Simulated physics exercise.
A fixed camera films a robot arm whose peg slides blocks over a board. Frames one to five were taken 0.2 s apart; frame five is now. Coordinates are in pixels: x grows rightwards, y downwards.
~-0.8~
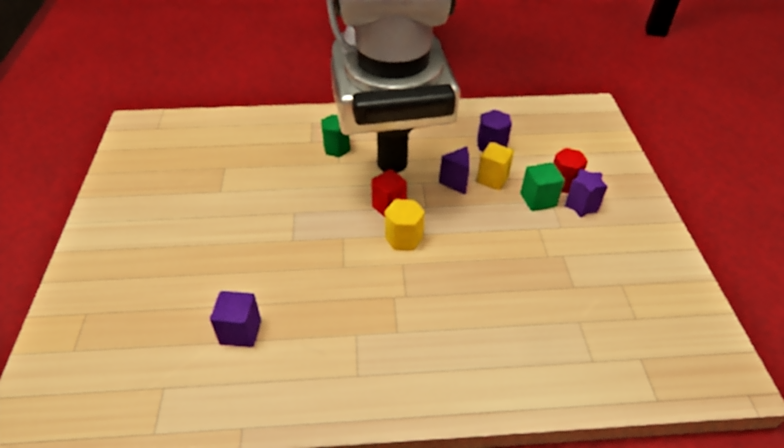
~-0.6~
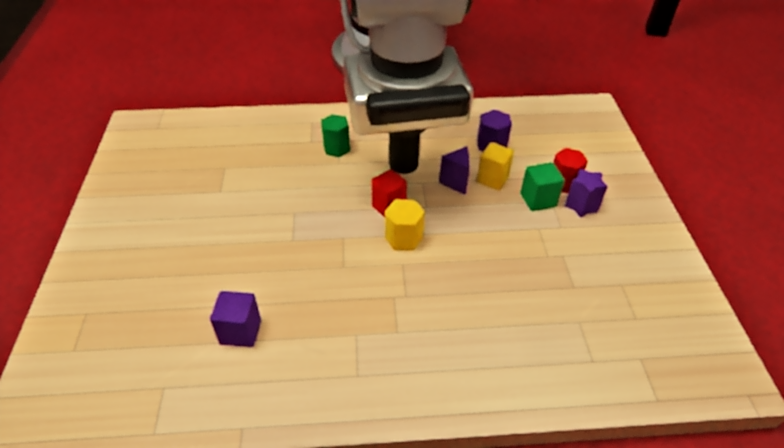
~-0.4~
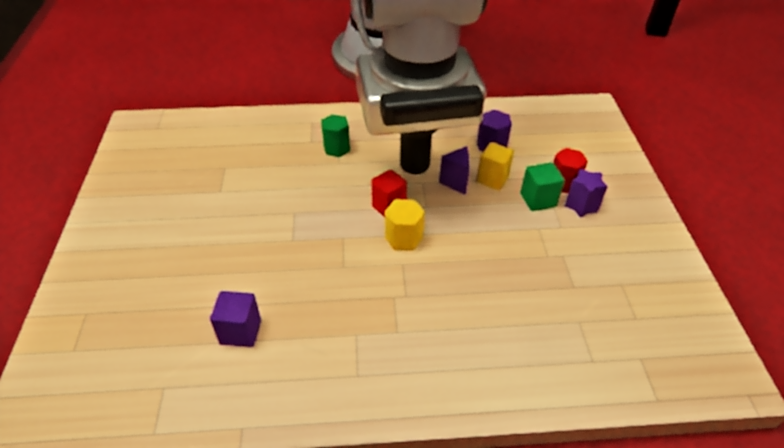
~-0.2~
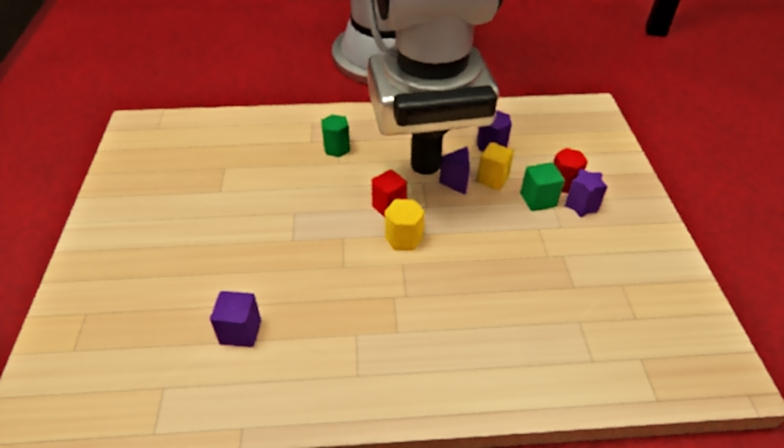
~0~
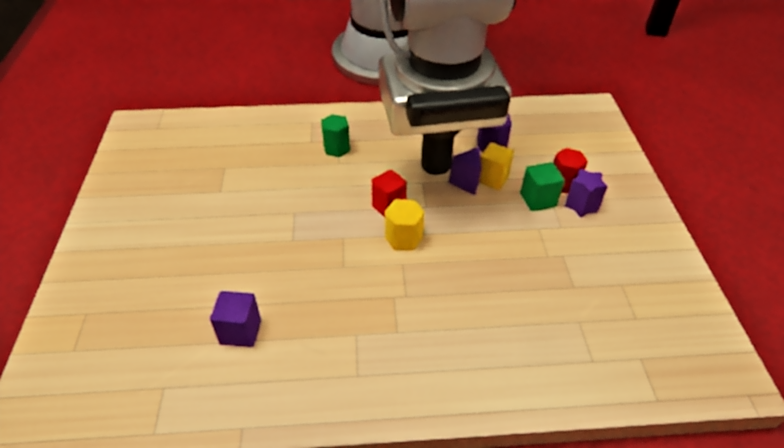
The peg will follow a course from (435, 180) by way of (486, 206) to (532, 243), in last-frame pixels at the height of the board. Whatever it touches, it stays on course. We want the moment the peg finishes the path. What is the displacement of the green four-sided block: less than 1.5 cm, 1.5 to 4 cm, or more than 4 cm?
Under 1.5 cm.
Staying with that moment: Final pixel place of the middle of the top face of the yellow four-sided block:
The centre of its top face lies at (522, 154).
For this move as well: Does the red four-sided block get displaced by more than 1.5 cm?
It seems not.
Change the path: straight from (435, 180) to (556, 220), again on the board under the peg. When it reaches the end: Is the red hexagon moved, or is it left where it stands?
My prediction: It moves.
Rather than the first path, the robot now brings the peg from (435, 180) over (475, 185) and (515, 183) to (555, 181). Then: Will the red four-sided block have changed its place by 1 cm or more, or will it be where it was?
By the last moment, the red four-sided block will still be in its place.
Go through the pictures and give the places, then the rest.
In the first picture, tip of the peg (392, 165), middles of tops, red four-sided block (389, 180), purple triangular block (459, 156), yellow four-sided block (498, 153), green four-sided block (546, 173), red hexagon (572, 157).
In the second picture, peg (404, 165), nothing pushed.
In the third picture, peg (415, 166), nothing pushed.
In the fourth picture, peg (425, 166), nothing pushed.
In the fifth picture, peg (436, 166), red four-sided block (389, 180), purple triangular block (470, 157), yellow four-sided block (498, 153), green four-sided block (546, 173), red hexagon (572, 157).
What follows on the original path. One third of the way, peg (473, 182); purple triangular block (507, 167), turned 25° anticlockwise; yellow four-sided block (520, 153), turned 55° anticlockwise.
Two thirds of the way, peg (505, 204); purple triangular block (526, 179), turned 95° anticlockwise; yellow four-sided block (522, 154), turned 65° anticlockwise; green four-sided block (555, 170); red hexagon (576, 156).
At the end, peg (536, 229); red four-sided block unmoved; purple triangular block (527, 180), turned 105° anticlockwise; yellow four-sided block (522, 154), turned 65° anticlockwise; green four-sided block (555, 170); red hexagon (576, 156).
